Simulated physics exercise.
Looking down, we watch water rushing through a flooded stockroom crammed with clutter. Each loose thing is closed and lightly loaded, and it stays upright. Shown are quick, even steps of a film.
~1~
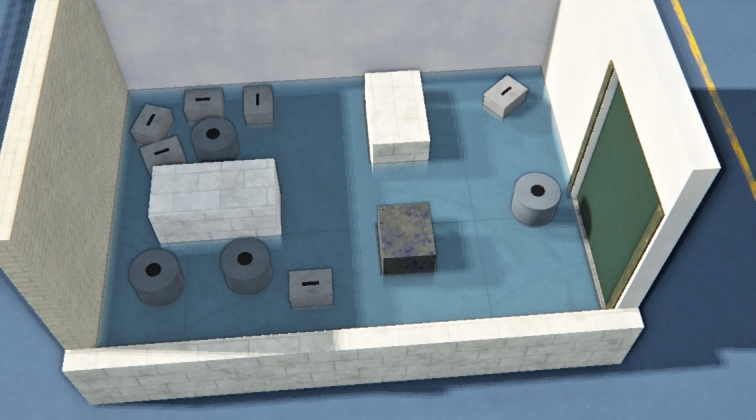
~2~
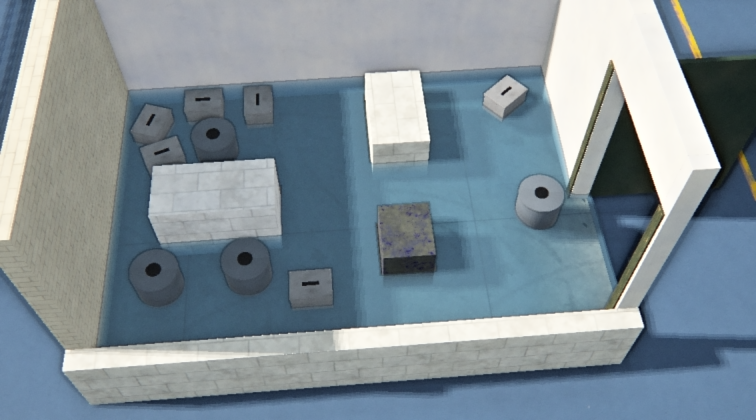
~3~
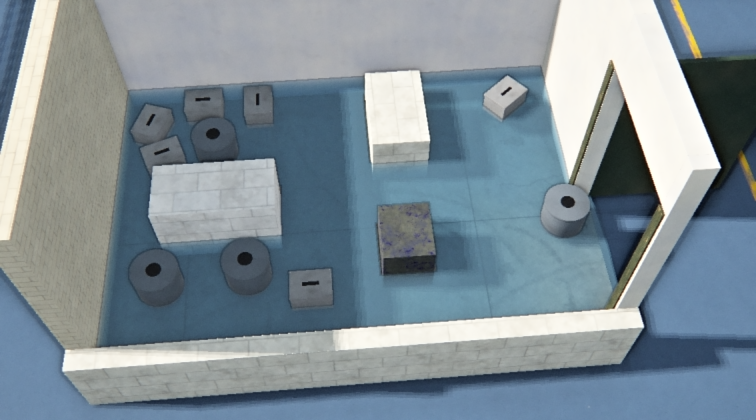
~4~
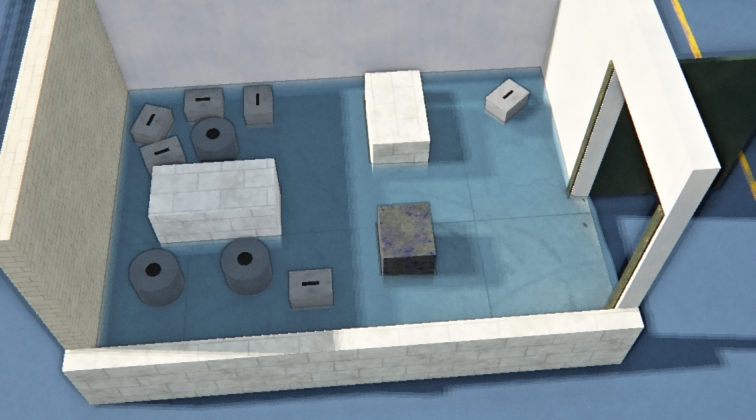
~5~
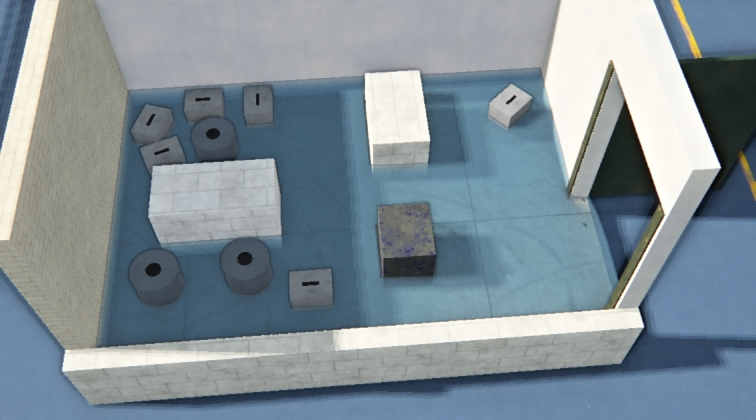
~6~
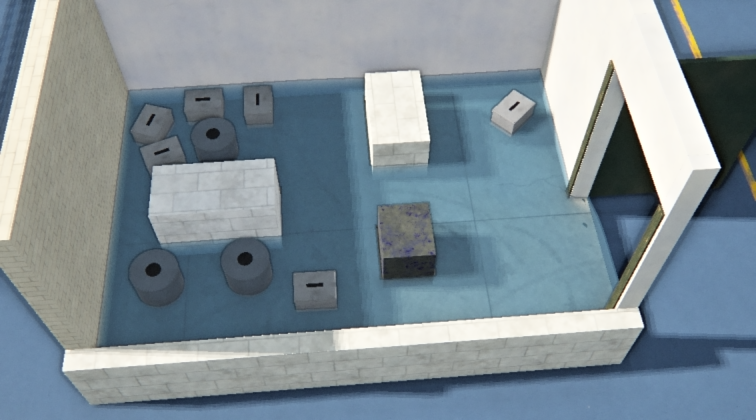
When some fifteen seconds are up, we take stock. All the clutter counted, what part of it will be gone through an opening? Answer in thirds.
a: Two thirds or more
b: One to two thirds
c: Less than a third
The answer is b.
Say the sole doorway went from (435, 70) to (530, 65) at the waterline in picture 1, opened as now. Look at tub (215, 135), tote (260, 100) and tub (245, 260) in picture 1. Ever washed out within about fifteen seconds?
Taken in turn, the first item is held back, the second is held back and the last is held back.
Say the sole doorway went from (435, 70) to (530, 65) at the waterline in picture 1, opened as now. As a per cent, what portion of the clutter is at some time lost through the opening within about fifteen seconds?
About 20 %.
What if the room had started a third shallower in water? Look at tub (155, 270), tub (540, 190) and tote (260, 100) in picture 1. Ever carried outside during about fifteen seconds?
Retained; escapes; retained.
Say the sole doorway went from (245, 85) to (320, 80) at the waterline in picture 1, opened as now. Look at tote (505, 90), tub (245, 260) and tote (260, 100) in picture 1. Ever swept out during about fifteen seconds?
Taking them as listed: Never leaves, never leaves, exits.
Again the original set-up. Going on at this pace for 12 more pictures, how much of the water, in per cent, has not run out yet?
I make it 62 per cent.
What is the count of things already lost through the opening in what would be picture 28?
Total: 3.
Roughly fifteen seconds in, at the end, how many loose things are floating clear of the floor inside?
6 of them.
A moment on, 1 of 10 are out; 9 afloat.
Next, 3 of 10 are out; 7 afloat.
Later, 3 of 10 are out; 7 afloat.
In the end, 4 of 10 are out; 6 afloat.
